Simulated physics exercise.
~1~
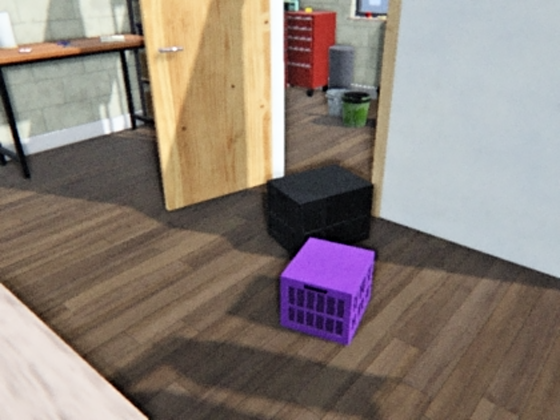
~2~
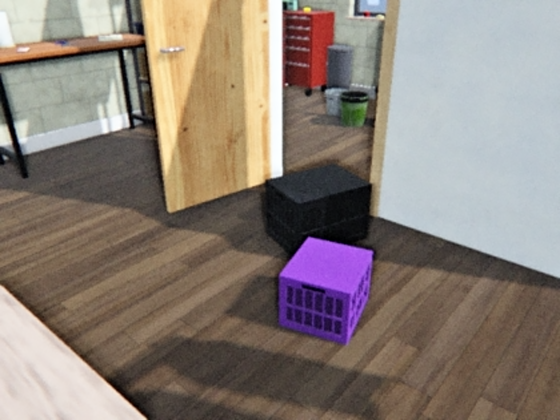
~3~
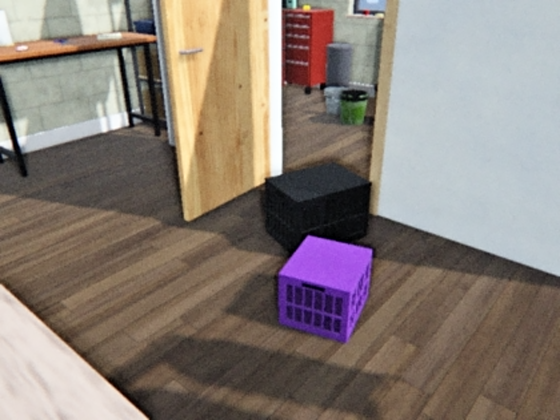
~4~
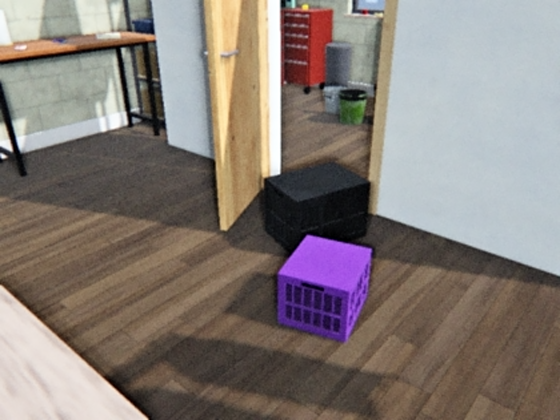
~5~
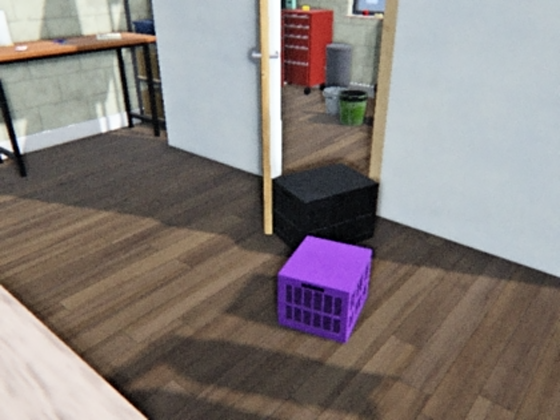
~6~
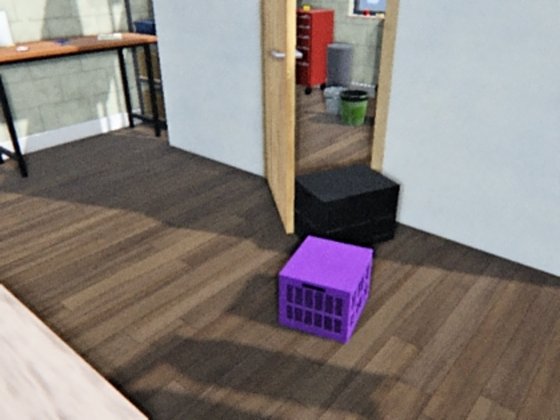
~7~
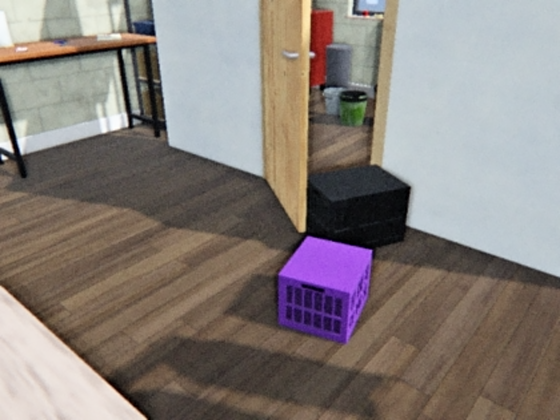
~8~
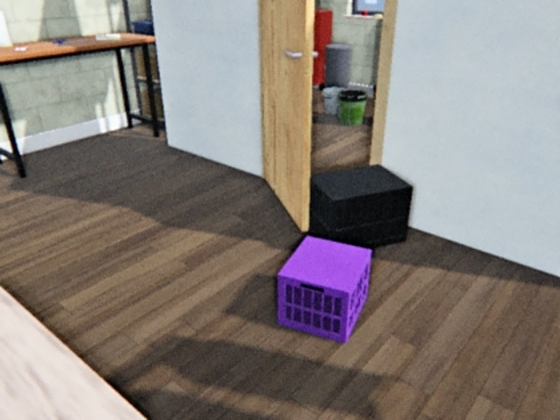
A light wooden door stands wide open in a pale wall, seen from slightly above in a room with a dark plank floor. A black chest sits by the doorway with a purple crate in front of it, while a desk stands at the left and a red tool cabinet shows beyond the opening. The door swings toward the doorway, narrowing to its edge as it reaches the chest. It pushes the chest a short way to the right, then slows. It comes to rest partly open against the chest, and the purple crate stays in place.
